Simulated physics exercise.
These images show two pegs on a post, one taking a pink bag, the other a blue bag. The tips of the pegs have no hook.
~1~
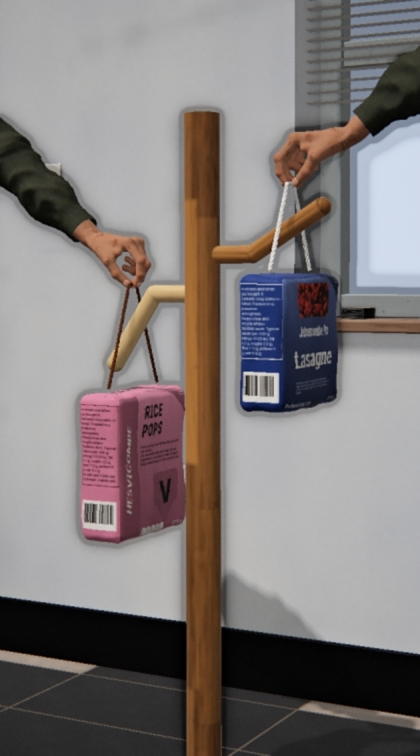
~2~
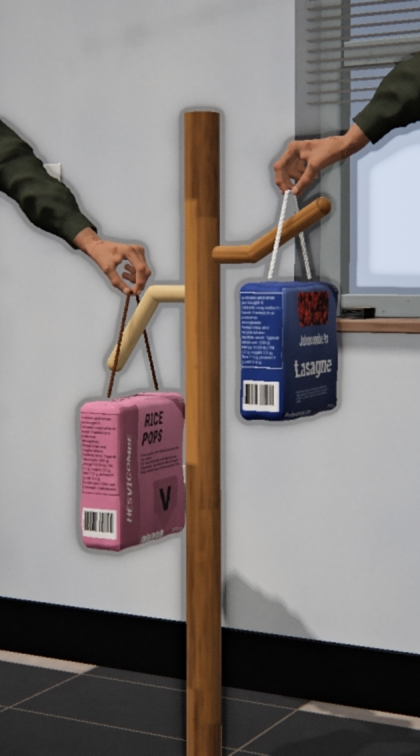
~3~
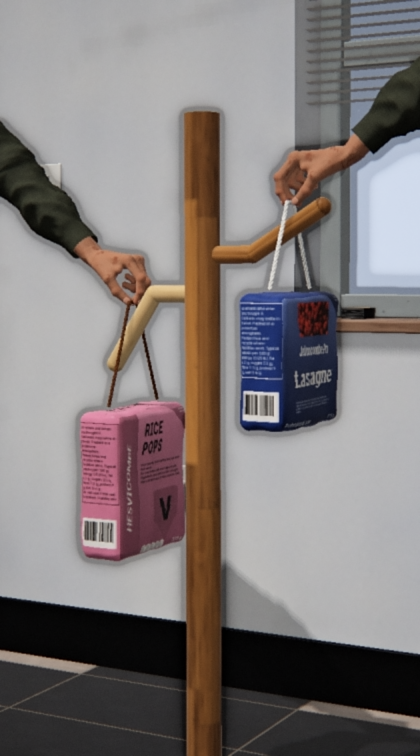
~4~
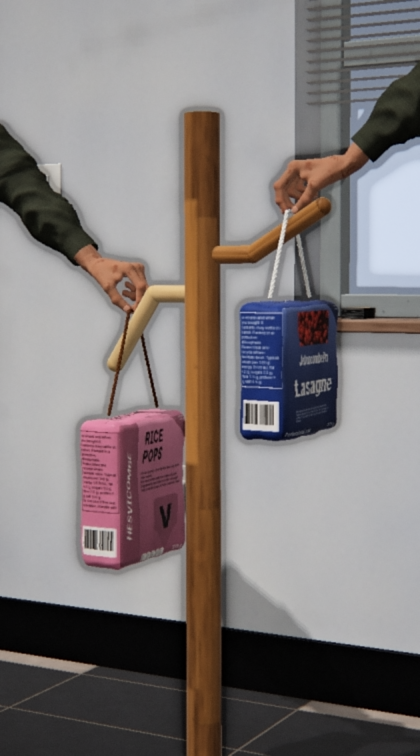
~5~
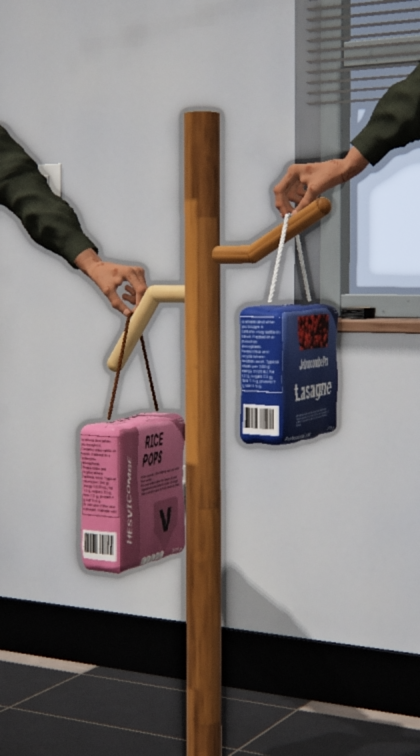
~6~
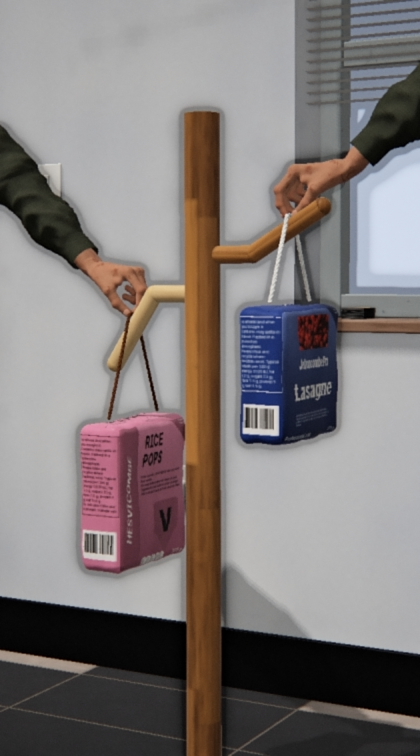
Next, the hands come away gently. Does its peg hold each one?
The pink bag: No; the blue bag: Yes.
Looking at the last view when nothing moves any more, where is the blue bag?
Close to (212, 394).
Then, 0.40 s past the final frame, pink bag on the floor near (149, 731); blue bag on its peg near (242, 396).
Then, 0.78 s past the final frame, pink bag on the floor near (208, 748); blue bag on its peg near (219, 394).
When it is over, pink bag on the floor; blue bag on its peg near (212, 394). The pink bag drops to the floor and the blue bag remains on its peg.
